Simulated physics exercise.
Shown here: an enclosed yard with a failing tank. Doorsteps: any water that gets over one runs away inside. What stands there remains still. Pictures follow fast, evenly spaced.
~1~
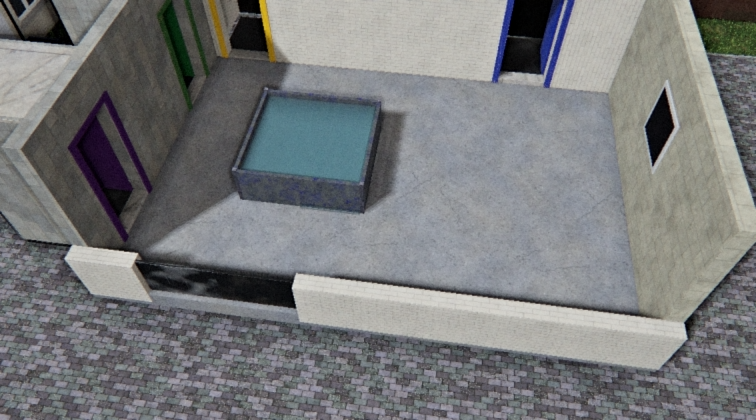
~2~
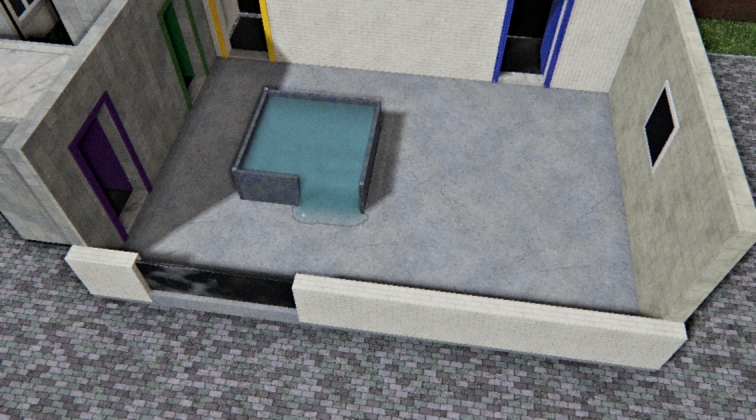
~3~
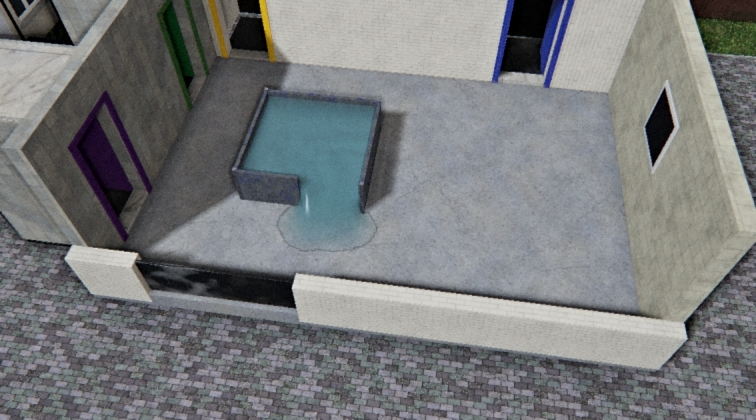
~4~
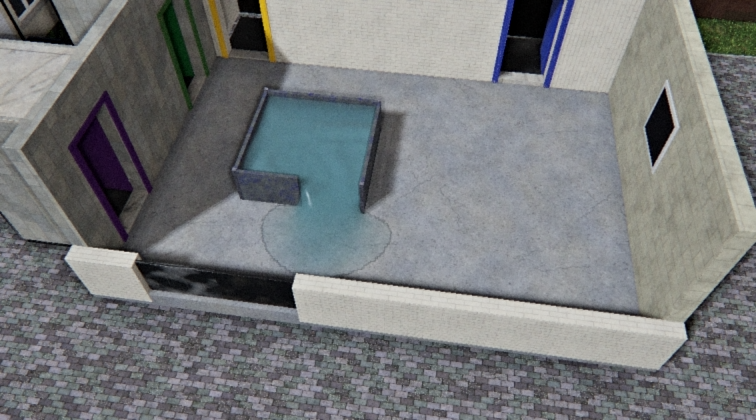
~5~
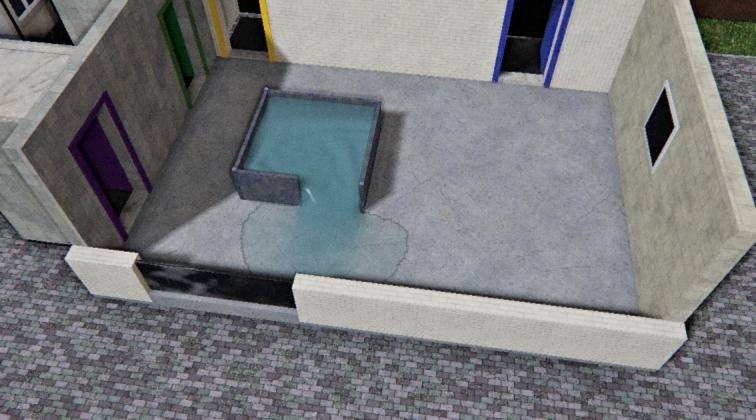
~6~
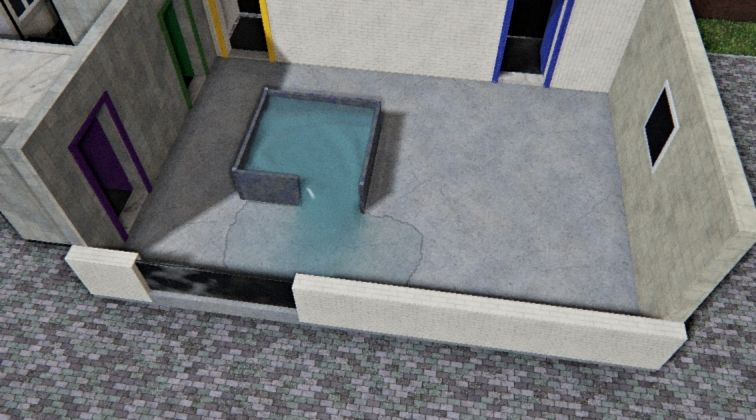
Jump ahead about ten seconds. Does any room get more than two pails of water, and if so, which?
Door by door: The yellow door does; the blue door does not; the purple door does; the green door does not.
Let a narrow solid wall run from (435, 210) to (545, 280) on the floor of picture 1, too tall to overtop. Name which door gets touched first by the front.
Result: The one in purple.
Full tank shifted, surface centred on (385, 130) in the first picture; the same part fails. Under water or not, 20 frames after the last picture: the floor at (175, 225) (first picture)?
Answer: Reached.
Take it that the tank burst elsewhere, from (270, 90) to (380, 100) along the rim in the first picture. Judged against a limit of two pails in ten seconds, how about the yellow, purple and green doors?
Result - yellow door: Above the limit; purple door: Below the limit; green door: Above the limit.
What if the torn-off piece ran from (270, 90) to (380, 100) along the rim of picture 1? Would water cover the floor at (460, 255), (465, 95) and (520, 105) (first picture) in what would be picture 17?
Taking the points in order: Unwetted, swamped and swamped.
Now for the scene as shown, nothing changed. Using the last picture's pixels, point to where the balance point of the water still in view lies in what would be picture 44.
Near (376, 201) in the last view.
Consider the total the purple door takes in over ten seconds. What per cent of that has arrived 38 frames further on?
Some 90 per cent.
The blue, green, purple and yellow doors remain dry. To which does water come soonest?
That would be the purple-painted one, ahead of the rest.
A moment on, water covers 15 % of the floor; the yellow door not reached, the blue door not reached, the purple door not reached, the green door not reached.
Next, water covers 25 % of the floor; the yellow door not reached, the blue door not reached, the purple door not reached, the green door not reached.
Then, water covers 45 % of the floor; the yellow door not reached, the blue door not reached, the purple door over two buckets in, the green door not reached.
Later, water covers 70 % of the floor; the yellow door under two buckets in, the blue door wet at the sill, nothing in, the purple door over two buckets in, the green door wet at the sill, nothing in.
In the end, water covers 95 % of the floor; the yellow door over two buckets in, the blue door wet at the sill, nothing in, the purple door over two buckets in, the green door under two buckets in.
